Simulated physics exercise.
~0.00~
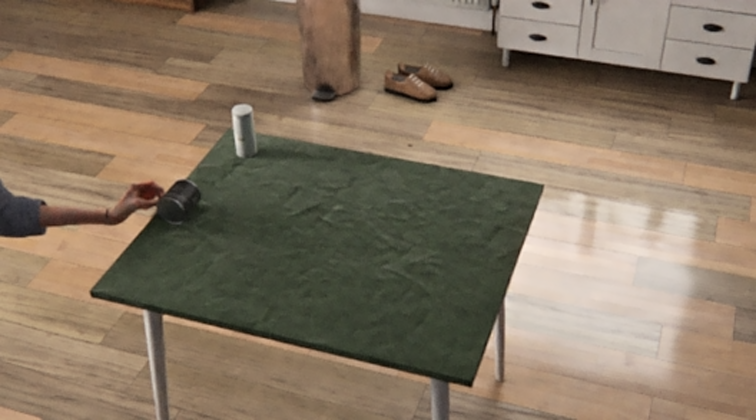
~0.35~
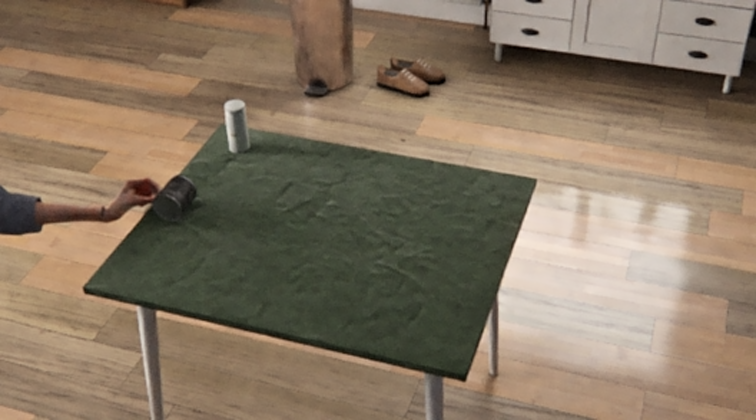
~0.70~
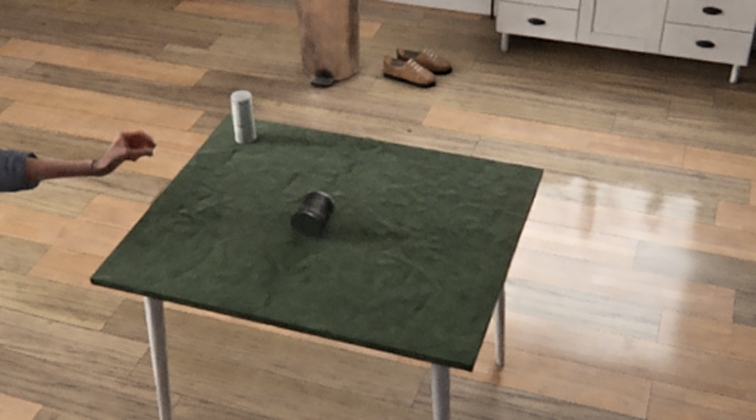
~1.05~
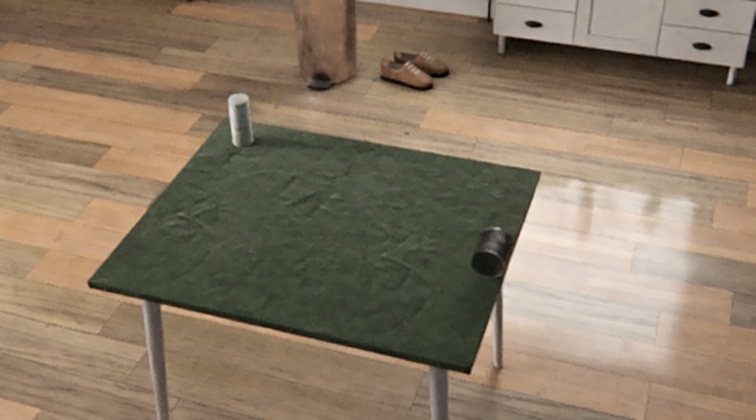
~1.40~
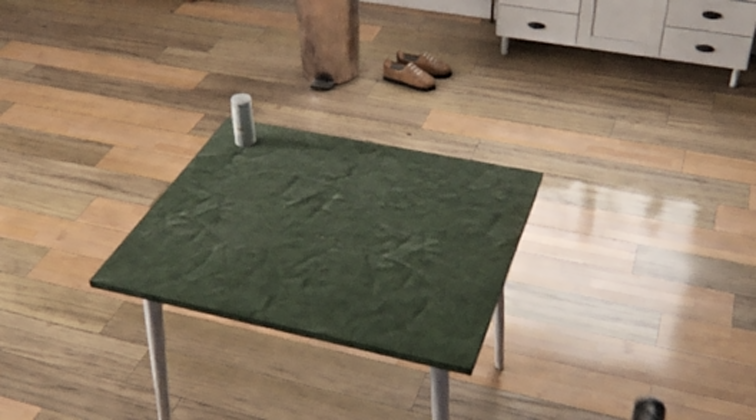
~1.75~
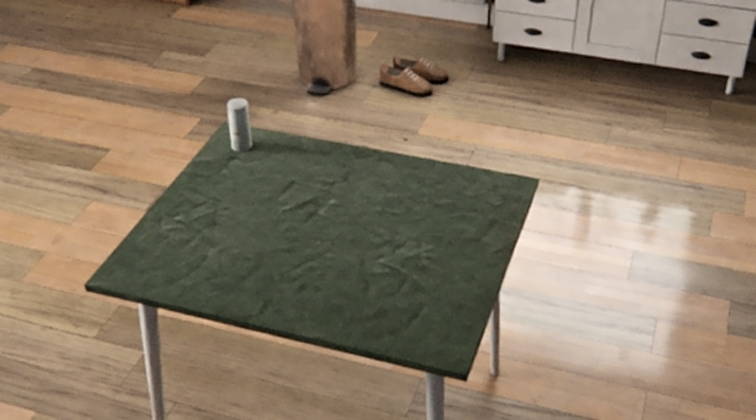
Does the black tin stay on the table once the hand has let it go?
No, it does not. The black tin rolls across to the right side and falls off the table.
In a room with a wooden floor, a hand sent a black tin rolling to the right across a green-topped table and drew back. The tin went over the right edge and dropped out of sight, while the white jar stayed in its place.
